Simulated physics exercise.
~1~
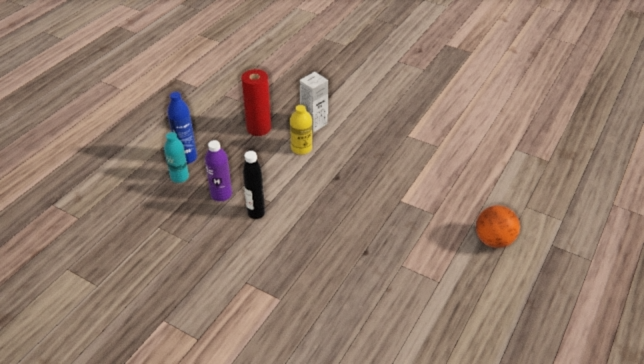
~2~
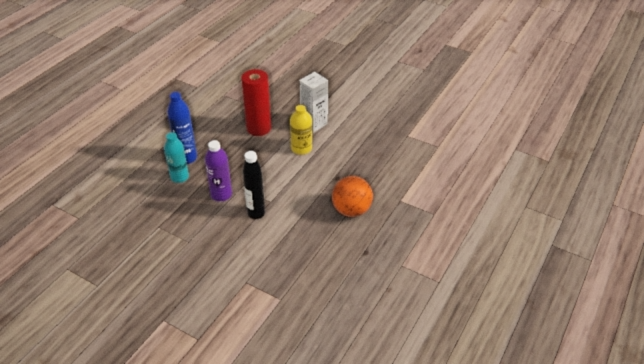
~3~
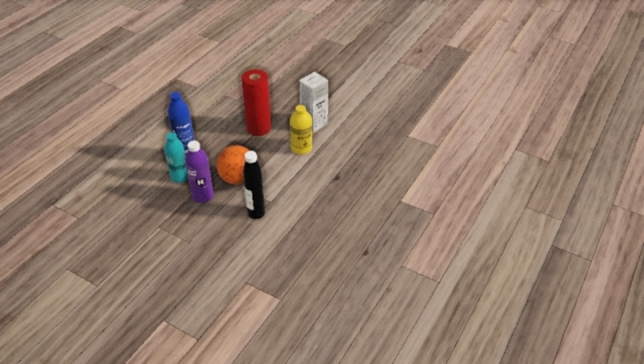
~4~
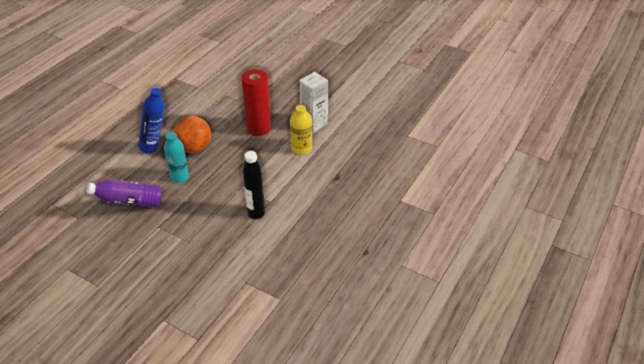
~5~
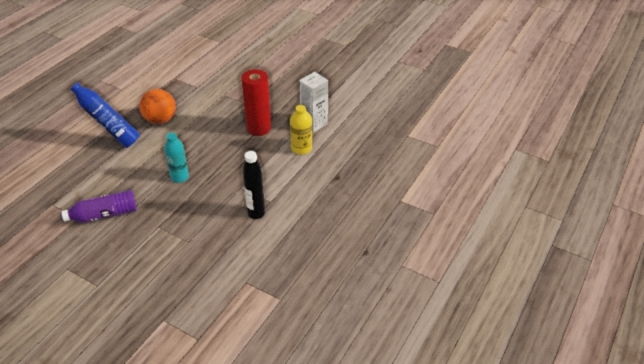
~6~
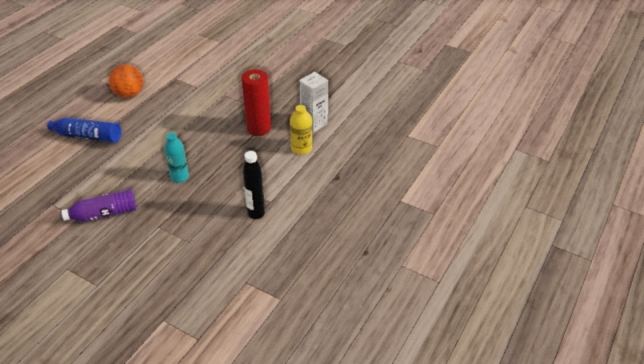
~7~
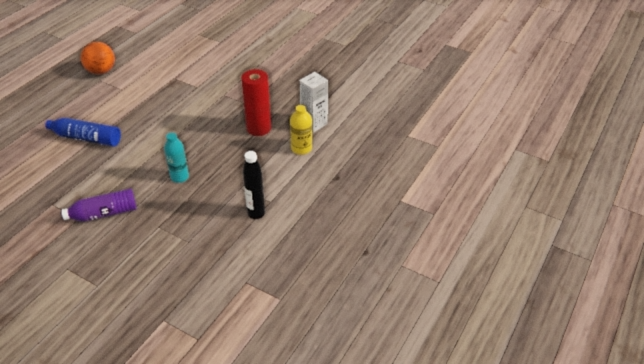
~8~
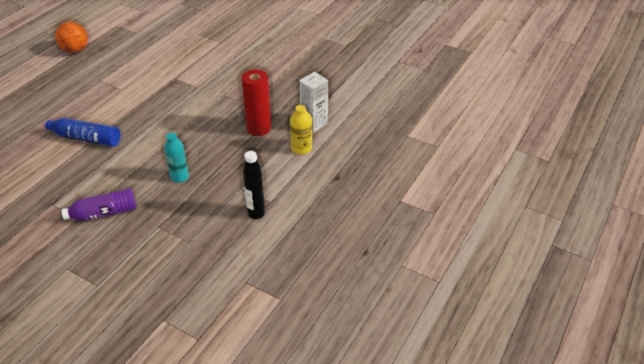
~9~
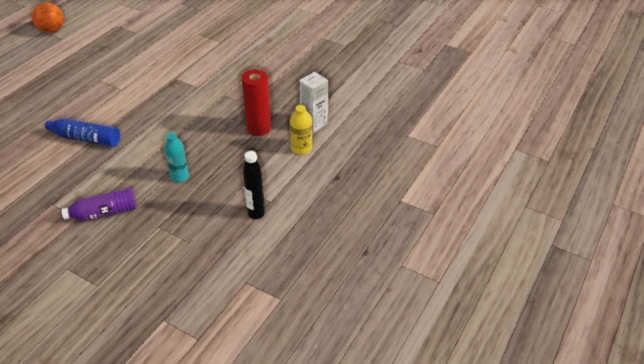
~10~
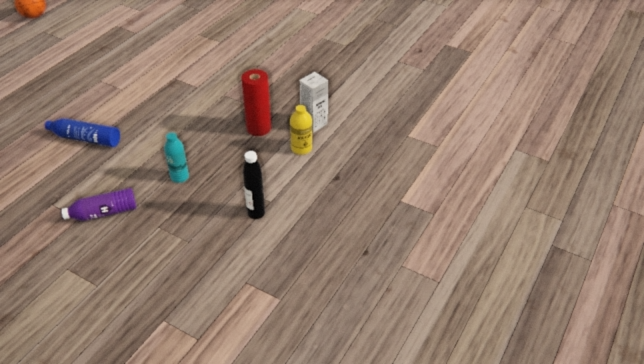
At the start, an orange ball sits to the right of a group of upright bottles, a red roll and a white carton on a wooden floor. The ball rolls left, passes behind the black bottle and runs into the purple bottle, which topples onto its side. Veering up and to the left, the ball reaches the blue bottle, which shifts left, leans over and falls flat as well. The ball keeps rolling toward the upper left corner, where it is partly out of view at the end. The purple and blue bottles lie on the floor, while the turquoise, black and yellow bottles, the roll and the carton still stand.
